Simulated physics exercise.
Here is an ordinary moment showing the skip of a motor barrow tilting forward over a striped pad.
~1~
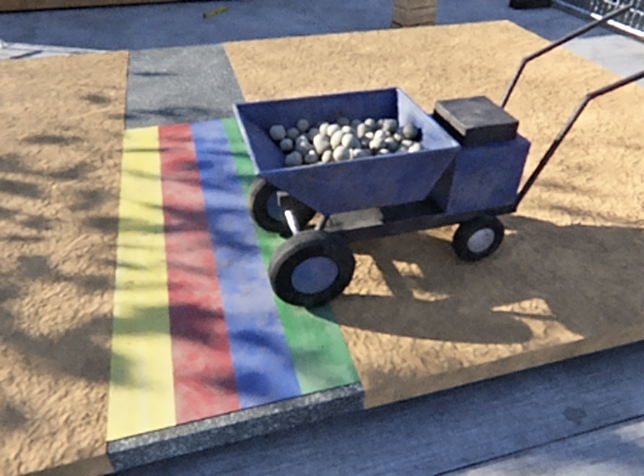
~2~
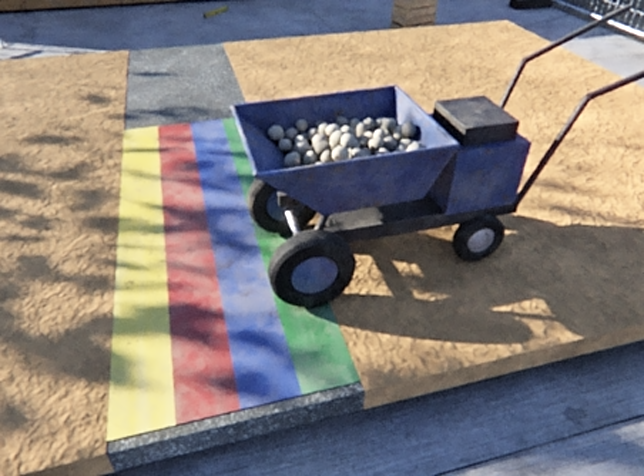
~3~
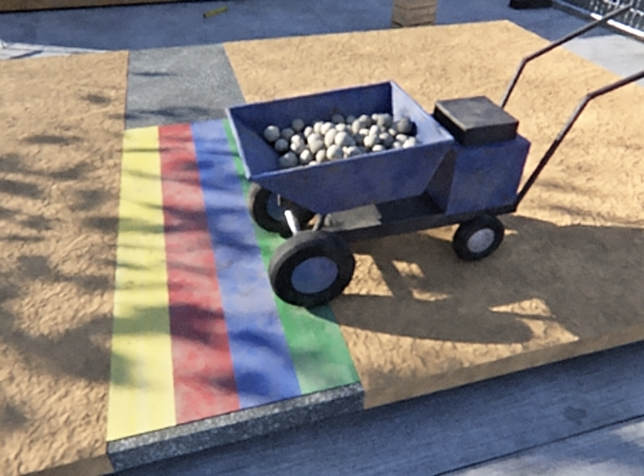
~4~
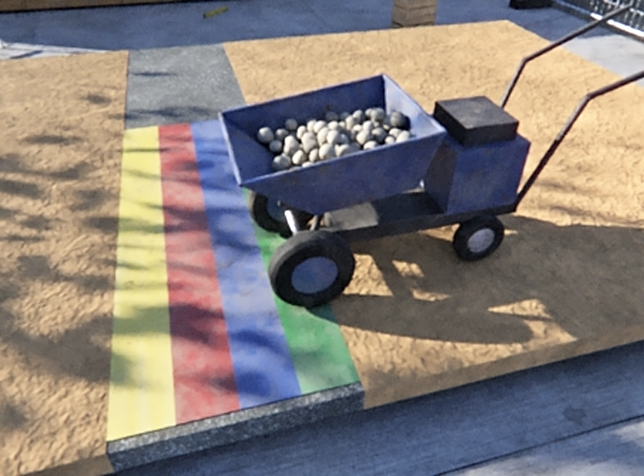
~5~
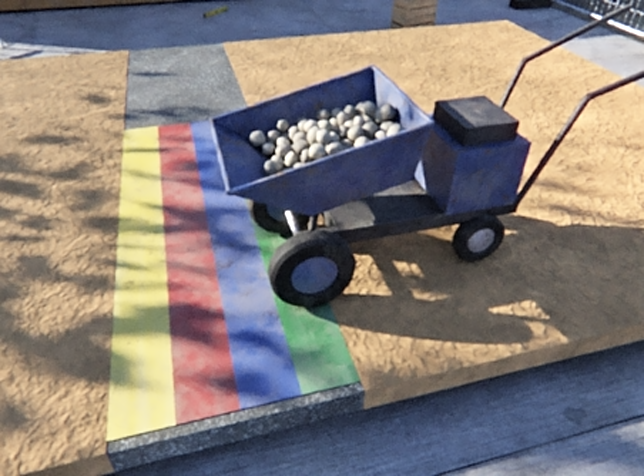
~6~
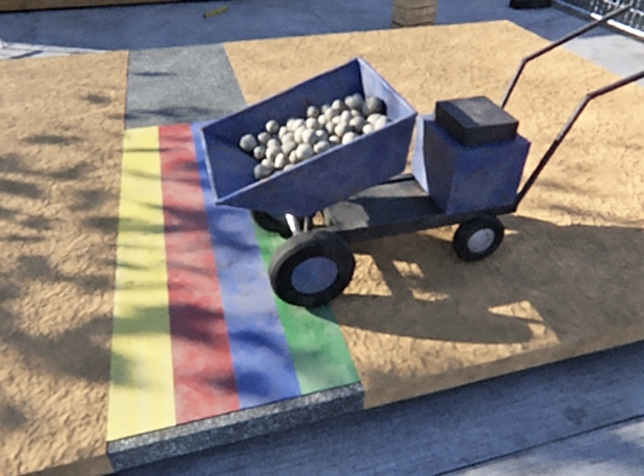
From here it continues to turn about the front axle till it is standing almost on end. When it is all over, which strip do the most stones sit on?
On the yellow strip.
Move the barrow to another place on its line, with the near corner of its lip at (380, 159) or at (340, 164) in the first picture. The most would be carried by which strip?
The blue one for the first spot, the red one for the second.
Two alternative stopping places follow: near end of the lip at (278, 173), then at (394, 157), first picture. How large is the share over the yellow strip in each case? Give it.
Close to 40 in a hundred, and close to 10 in a hundred.
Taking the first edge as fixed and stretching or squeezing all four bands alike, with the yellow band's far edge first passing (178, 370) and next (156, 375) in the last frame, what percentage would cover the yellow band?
First 10 in a hundred, then 30 in a hundred.
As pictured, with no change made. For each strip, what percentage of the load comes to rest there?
The green strip gets close to 0, the blue strip close to 0, the red strip close to 10 and the yellow strip close to 45.
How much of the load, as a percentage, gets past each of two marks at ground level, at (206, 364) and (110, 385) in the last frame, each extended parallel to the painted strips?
In order, some 90 % then some 30 %.
Soon, skip tipped steeply; all in the skip.
A while on, skip tipped right over; most in the skip; a small part over the red strip; about a quarter over the yellow strip.
Towards the end, skip tipped right over; a small part in the skip; a small part over the red strip; about half over the yellow strip; about a third off the paint.
Finally, skip tipped right over; a small part in the skip; none over the green strip; none over the blue strip; a small part over the red strip; about half over the yellow strip; about a third off the paint.
